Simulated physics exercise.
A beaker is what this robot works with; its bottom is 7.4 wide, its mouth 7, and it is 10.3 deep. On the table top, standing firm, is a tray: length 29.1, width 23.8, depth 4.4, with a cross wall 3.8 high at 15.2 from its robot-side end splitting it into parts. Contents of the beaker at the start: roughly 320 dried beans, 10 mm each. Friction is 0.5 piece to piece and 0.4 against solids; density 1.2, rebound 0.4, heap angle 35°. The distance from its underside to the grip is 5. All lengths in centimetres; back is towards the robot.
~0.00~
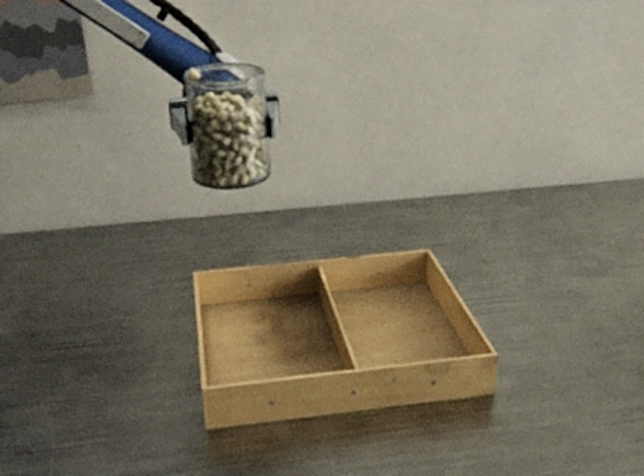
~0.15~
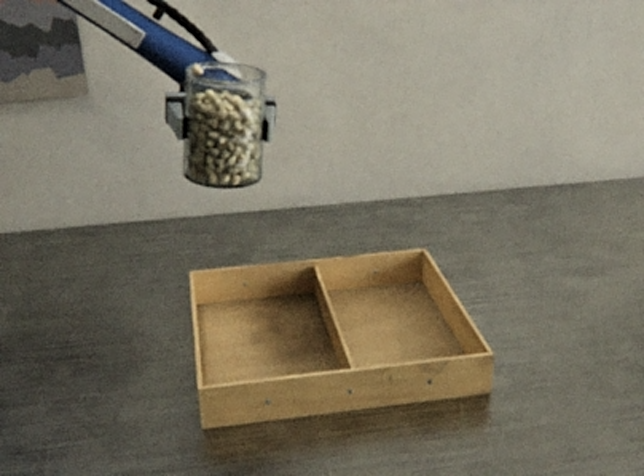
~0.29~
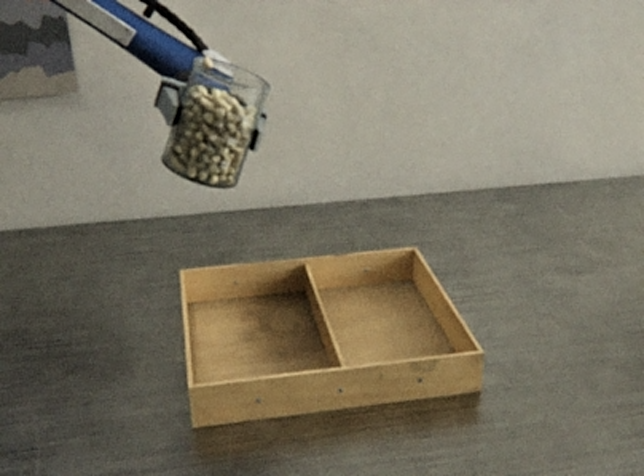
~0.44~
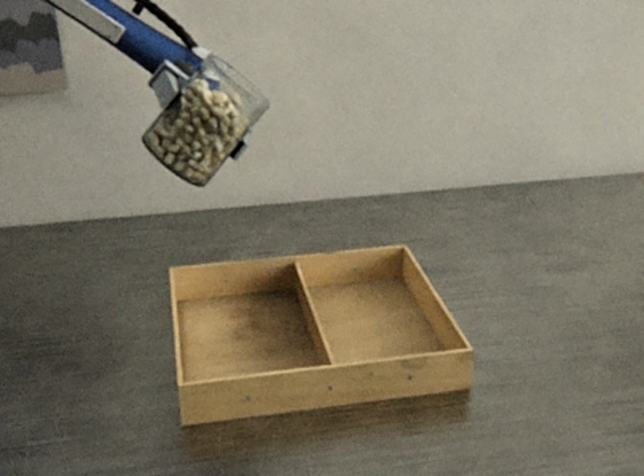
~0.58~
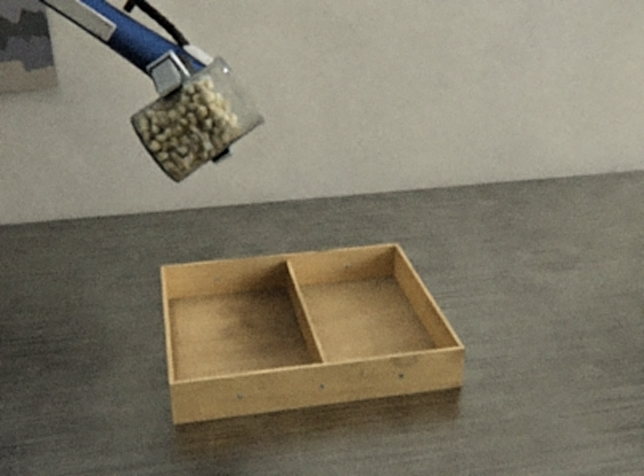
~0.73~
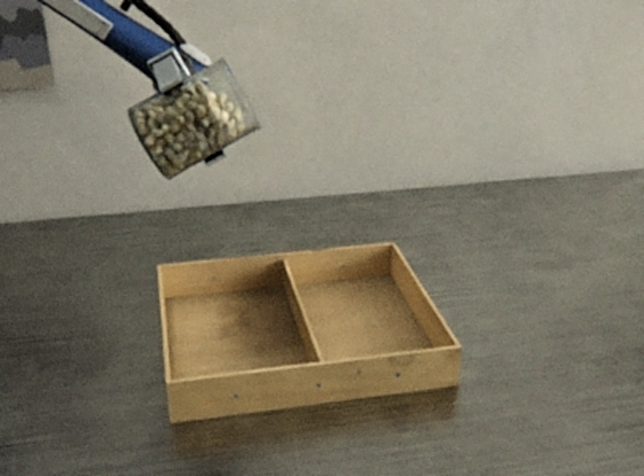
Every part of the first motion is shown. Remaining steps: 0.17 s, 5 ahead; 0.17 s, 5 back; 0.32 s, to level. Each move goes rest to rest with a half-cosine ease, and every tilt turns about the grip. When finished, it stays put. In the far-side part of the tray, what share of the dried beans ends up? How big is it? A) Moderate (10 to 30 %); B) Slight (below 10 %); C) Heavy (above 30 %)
B, slight (below 10 %).
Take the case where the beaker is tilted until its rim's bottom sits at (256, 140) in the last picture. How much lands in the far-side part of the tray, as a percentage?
It comes out near 10 percent.
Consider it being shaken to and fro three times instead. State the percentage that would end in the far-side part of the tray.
Estimate: Around 5 %.
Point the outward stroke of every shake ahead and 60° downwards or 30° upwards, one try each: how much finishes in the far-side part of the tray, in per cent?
You'd get about 0 per cent with the first setting and about 5 per cent with the second.
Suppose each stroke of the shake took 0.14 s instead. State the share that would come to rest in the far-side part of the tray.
Around 5 percent.
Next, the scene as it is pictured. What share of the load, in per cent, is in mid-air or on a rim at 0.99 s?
Around 1 per cent of the load.
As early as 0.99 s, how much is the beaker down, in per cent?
Roughly 0 per cent by then.
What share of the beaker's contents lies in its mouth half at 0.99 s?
Mouth half share: Roughly 35 %.
By 0.99 s, tilted 64° forward, highest piece 29 above the table; 316 in the beaker, 4 in flight or on a rim.
By 1.26 s, tilted 23° forward, highest piece 31 above the table; 309 in the beaker, 9 in the far-side part, 2 in the robot-side part.
By 1.59 s, level, highest piece 31 above the table; 309 in the beaker, 9 in the far-side part, 2 in the robot-side part.
By 2.64 s, level, highest piece 31 above the table; 309 in the beaker, 9 in the far-side part, 2 in the robot-side part.
Final count, 309 in the beaker, 9 in the far-side part, 2 in the robot-side part. That is 3 % in the far-side part of the tray.
